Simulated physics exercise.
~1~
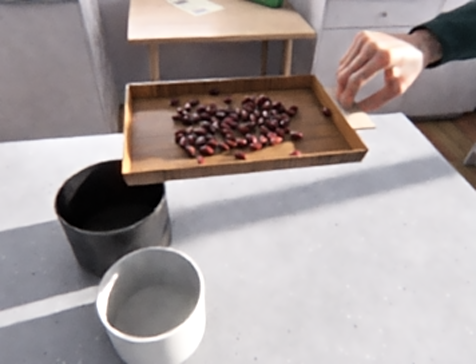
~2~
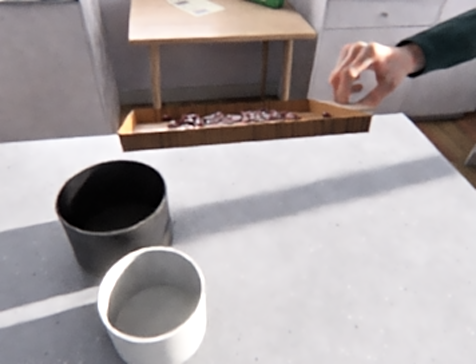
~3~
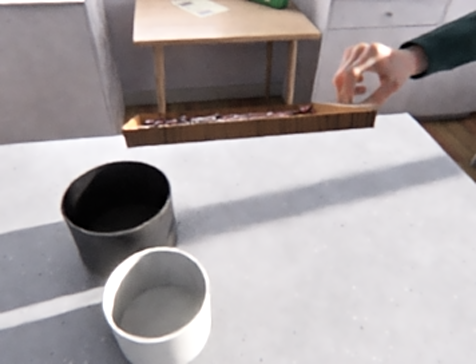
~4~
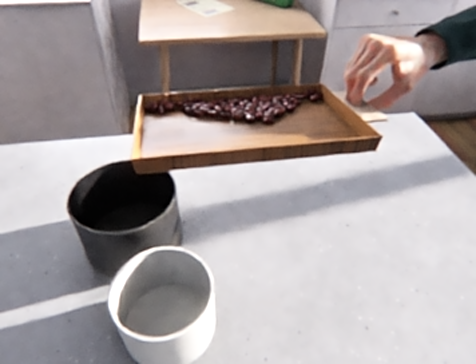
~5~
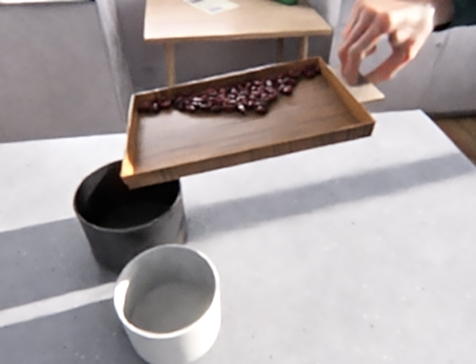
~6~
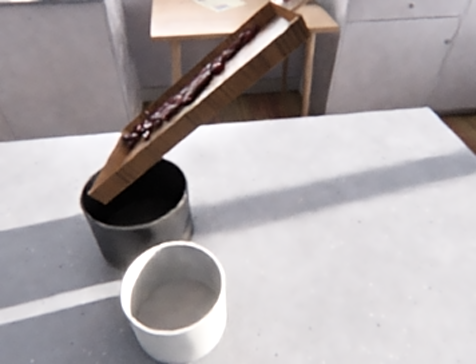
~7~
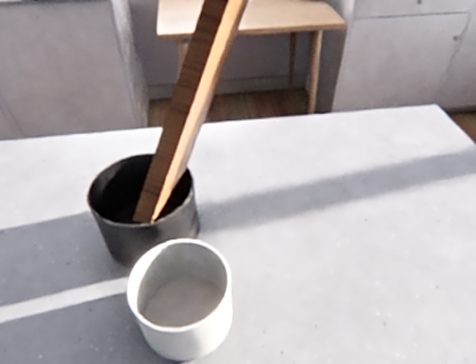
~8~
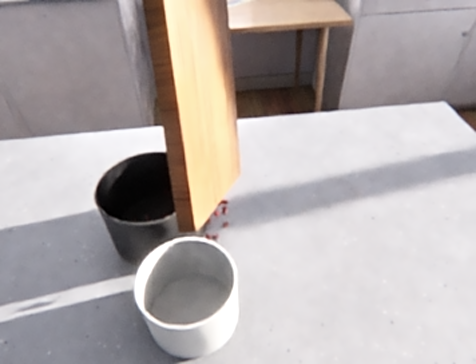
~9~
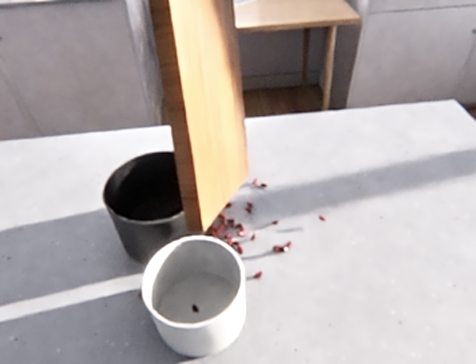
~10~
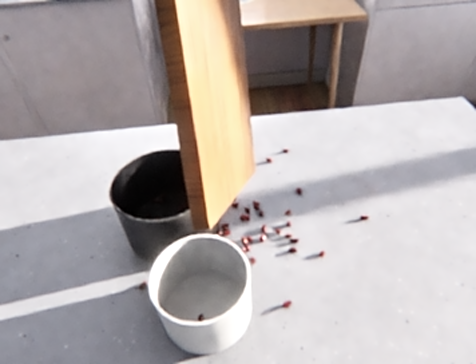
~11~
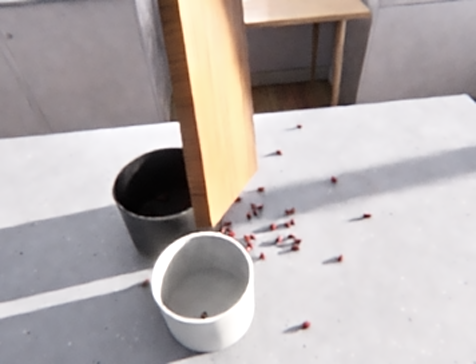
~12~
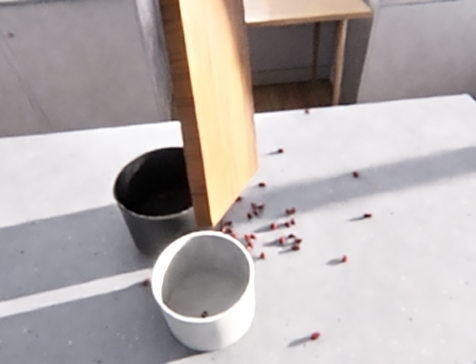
On a pale tabletop, a wooden tray of red beans tilting, levelling, then tipping steeply, spilling beans beside black and white pots.
